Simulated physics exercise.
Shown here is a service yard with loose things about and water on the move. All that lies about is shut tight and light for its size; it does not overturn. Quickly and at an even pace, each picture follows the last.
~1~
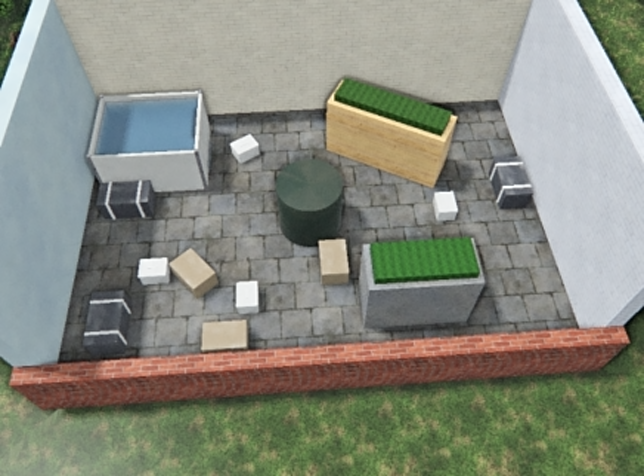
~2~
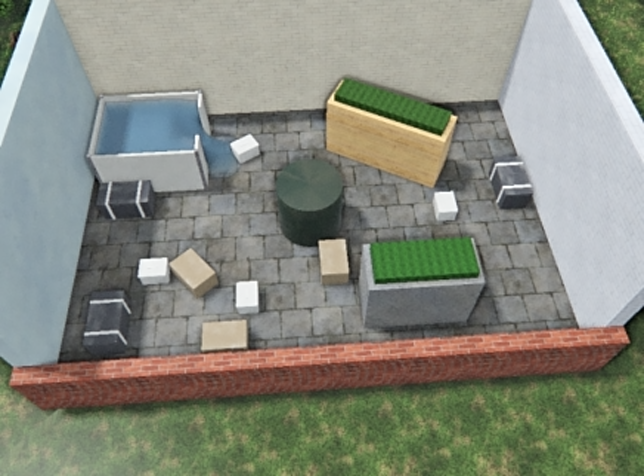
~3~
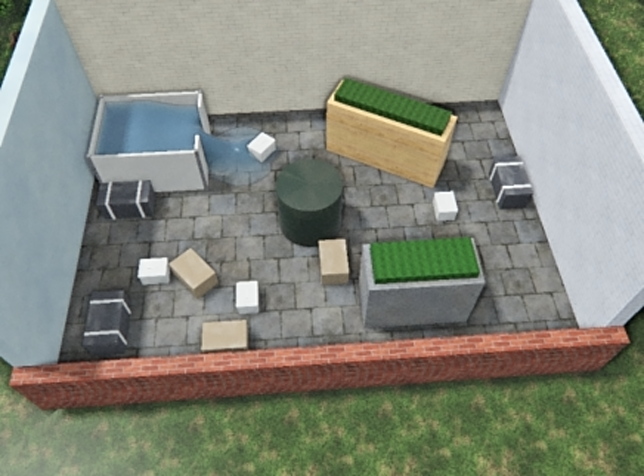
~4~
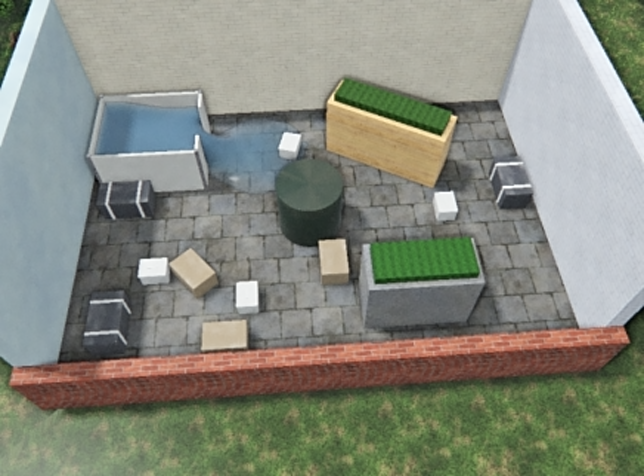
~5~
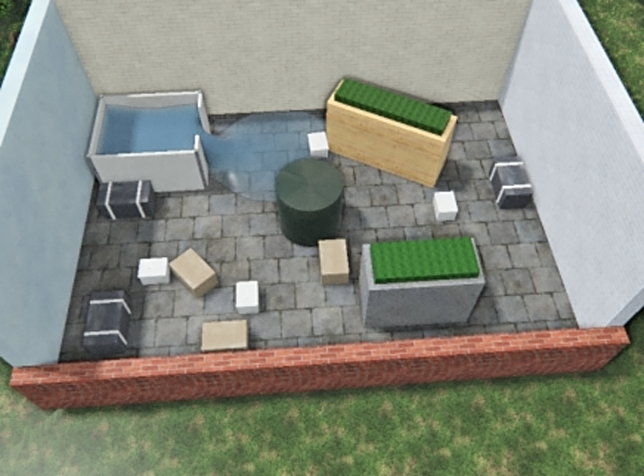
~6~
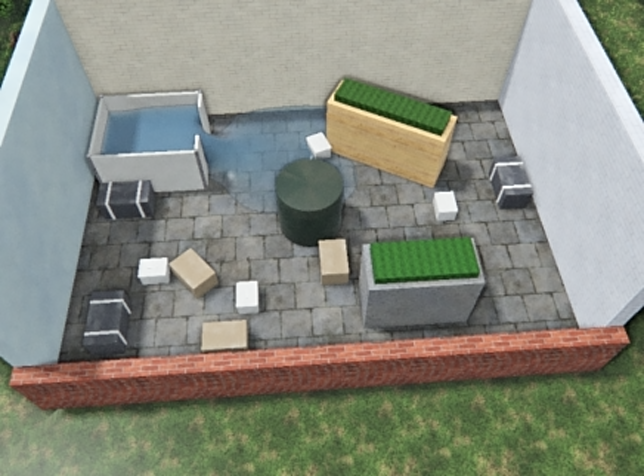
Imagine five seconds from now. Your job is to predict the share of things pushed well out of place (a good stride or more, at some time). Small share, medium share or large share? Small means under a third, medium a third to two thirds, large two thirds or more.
A small share.
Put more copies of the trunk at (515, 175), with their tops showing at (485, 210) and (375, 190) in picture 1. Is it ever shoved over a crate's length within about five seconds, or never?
Displaced, displaced.
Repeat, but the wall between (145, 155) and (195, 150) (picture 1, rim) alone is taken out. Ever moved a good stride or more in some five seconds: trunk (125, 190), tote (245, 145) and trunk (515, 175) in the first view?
Lab note - in sequence: Did not travel far; did not travel far; did not travel far.
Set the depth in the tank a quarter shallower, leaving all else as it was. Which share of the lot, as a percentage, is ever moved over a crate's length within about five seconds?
Share moved that far: Approx. 30 %.
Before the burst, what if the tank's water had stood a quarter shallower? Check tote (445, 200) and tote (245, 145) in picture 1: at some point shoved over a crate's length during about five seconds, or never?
First one: Travelled that far, second one: Travelled that far.
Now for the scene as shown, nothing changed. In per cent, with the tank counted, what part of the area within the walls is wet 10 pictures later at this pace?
I'd put it at around 50 in a hundred.
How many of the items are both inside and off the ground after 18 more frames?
Tally at that point: 2.
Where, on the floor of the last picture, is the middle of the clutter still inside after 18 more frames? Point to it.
Roughly (292, 278).
A moment on, 1 of 10 are well off their spots; 1 afloat.
Next, 2 of 10 are well off their spots; 1 afloat.
Later, 2 of 10 are well off their spots; 2 afloat.
In the end, 3 of 10 are well off their spots, and 3 have been at some point; 3 afloat.
